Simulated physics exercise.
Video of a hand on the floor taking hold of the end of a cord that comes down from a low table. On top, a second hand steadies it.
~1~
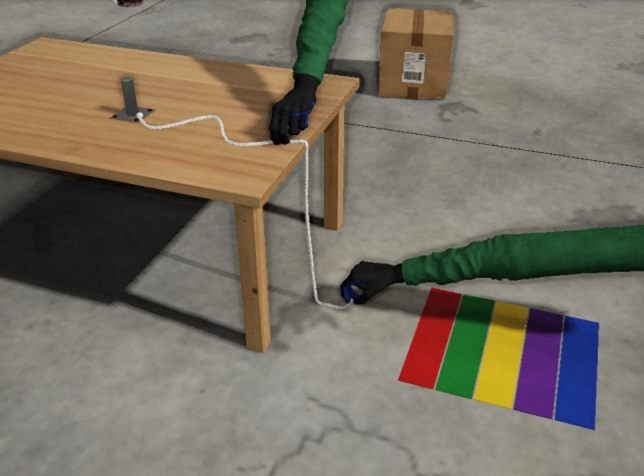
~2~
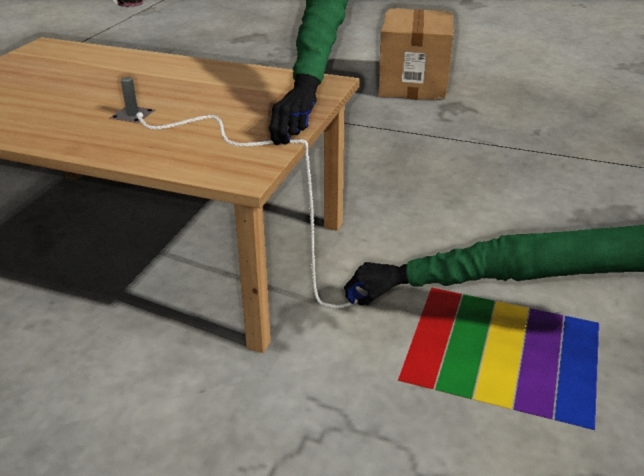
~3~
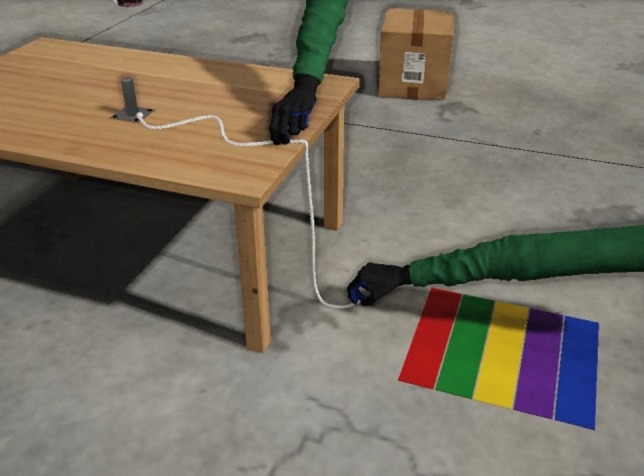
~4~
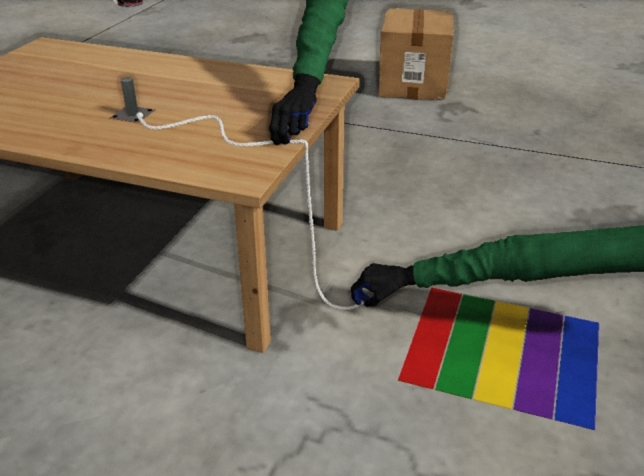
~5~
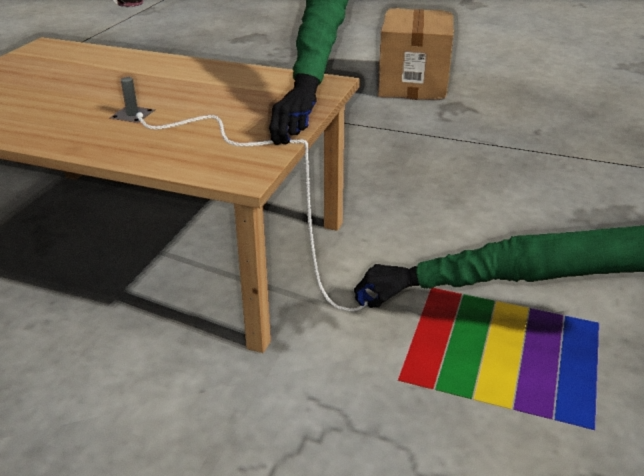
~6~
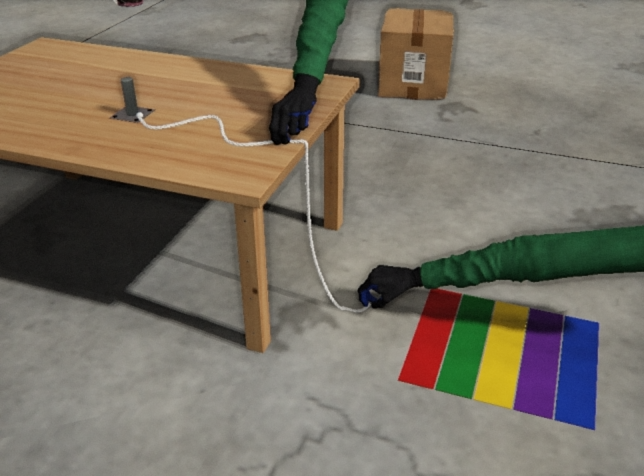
Gloved hand near the floor drawing the end of a white cord slightly right, another hand resting on the wooden table.
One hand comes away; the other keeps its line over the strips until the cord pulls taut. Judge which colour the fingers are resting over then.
The purple strip.
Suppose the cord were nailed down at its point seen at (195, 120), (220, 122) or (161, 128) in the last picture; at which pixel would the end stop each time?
Approximately (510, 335), (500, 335) and (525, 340), respectively.
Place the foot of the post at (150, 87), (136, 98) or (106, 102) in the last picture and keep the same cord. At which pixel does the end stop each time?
Approximate places, in that order: (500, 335), (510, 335), (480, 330).
Soon after, end near (483, 330); over green.
Then, end near (519, 338); over yellow.
At full stretch, end near (539, 342); over purple. Over purple.
